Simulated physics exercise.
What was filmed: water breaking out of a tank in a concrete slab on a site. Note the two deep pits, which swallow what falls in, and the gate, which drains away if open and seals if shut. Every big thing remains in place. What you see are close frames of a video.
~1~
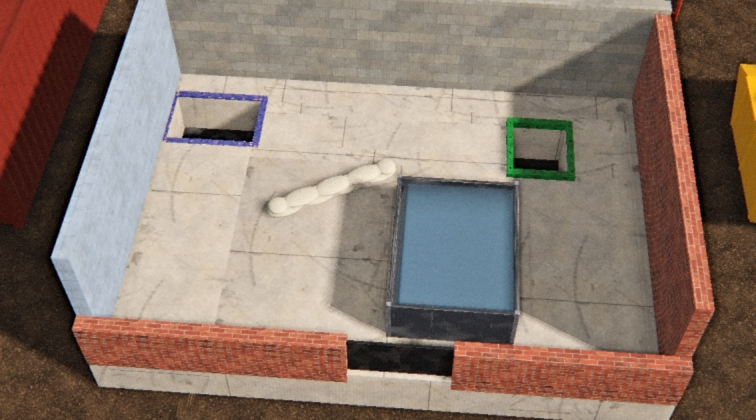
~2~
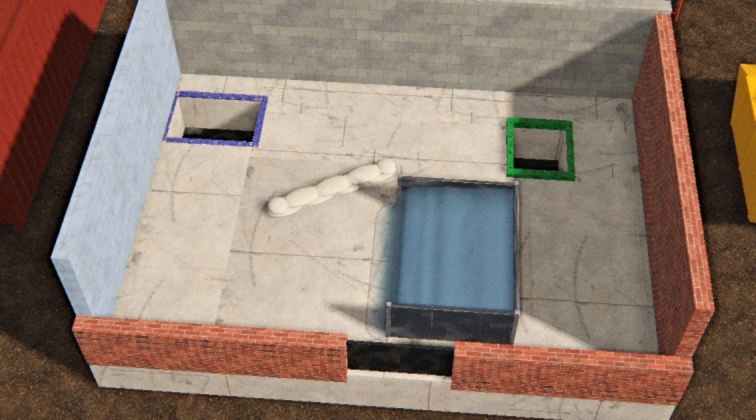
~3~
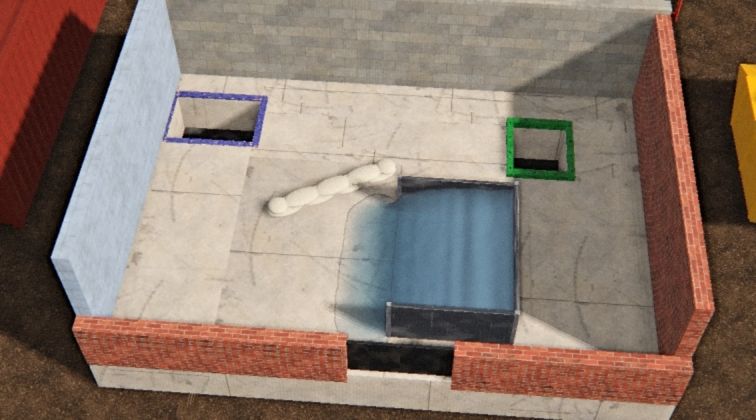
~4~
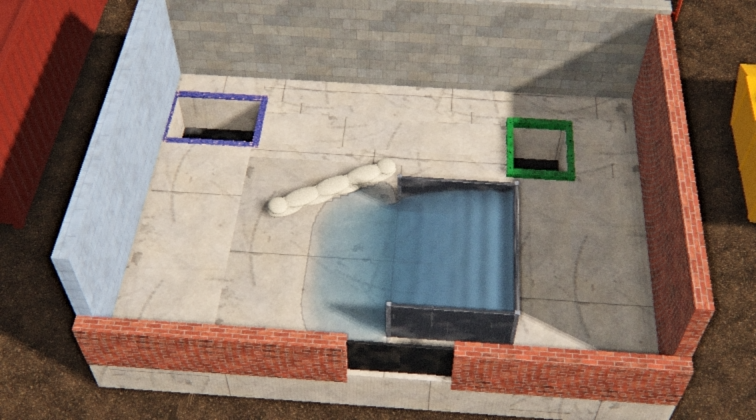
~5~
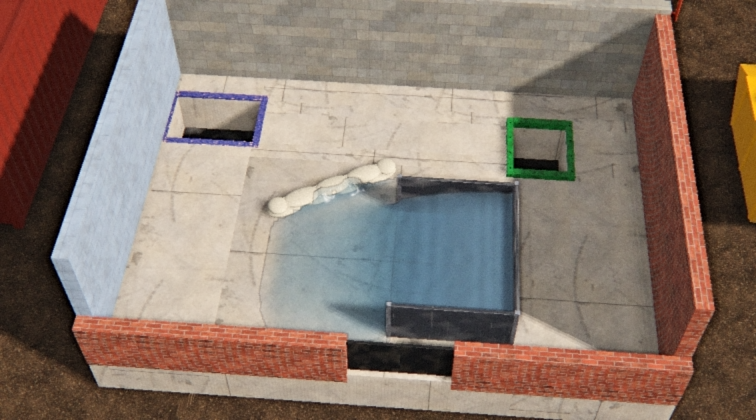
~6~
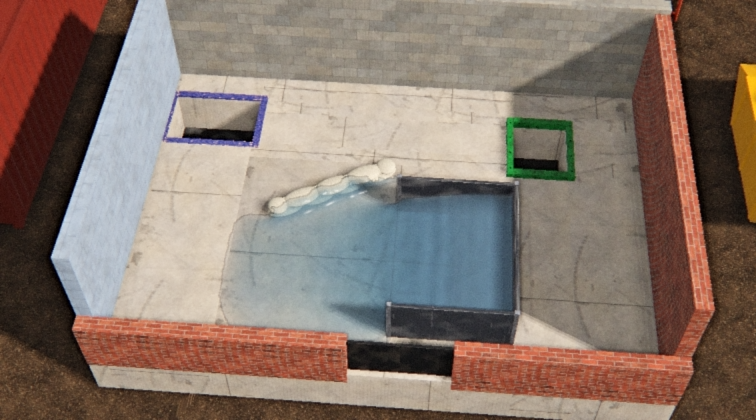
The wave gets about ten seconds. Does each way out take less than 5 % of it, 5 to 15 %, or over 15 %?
The gate ends up with less than 5 %; the green pit ends up with less than 5 %; the blue pit ends up with over 15 %.
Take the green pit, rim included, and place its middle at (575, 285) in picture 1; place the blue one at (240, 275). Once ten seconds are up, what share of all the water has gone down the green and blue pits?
Estimated shares - green: 0 %; blue: 60 %.
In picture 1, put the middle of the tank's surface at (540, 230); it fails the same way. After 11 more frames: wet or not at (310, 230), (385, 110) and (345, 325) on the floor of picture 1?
In sequence: Inundated, next inundated, then inundated.
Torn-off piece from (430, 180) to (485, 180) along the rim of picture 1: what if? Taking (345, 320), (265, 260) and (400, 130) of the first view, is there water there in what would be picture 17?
So the first one is left untouched, the next left untouched, and the last drenched.
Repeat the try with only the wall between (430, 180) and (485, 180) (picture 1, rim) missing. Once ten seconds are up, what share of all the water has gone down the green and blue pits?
Estimates in per cent: Green 6, blue 30.
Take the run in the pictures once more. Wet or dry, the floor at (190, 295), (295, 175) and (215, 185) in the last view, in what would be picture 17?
Point by point: Swamped; swamped; swamped.
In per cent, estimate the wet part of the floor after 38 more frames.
I'd put it at roughly 70 per cent.
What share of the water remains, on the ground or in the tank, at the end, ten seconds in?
Estimate: Some 64 %.
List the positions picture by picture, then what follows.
Still water in the tank at (455, 245), in the first picture.
The front is at a hidden place, out from the gap at (396, 261), in the second picture.
The front is at (375, 199), out from the gap at (396, 262), in the third picture.
The front is at a hidden place, out from the gap at (396, 263), in the fourth picture.
The front is at a hidden place, out from the gap at (396, 263), in the fifth picture.
The front is at (241, 223), out from the gap at (396, 263), in the sixth picture.
A moment on, water covers 35 % of the floor; the gate 0 %, the green pit 0 %, the blue pit 0 %.
Next, water covers 45 % of the floor; the gate 0 %, the green pit 0 %, the blue pit 0 %.
Then, water covers 45 % of the floor; the gate 0 %, the green pit 0 %, the blue pit 6 %.
Later, water covers 70 % of the floor; the gate 0 %, the green pit 0 %, the blue pit 25 %.
In the end, water covers 90 % of the floor; the gate 0 %, the green pit 0 %, the blue pit 36 %.
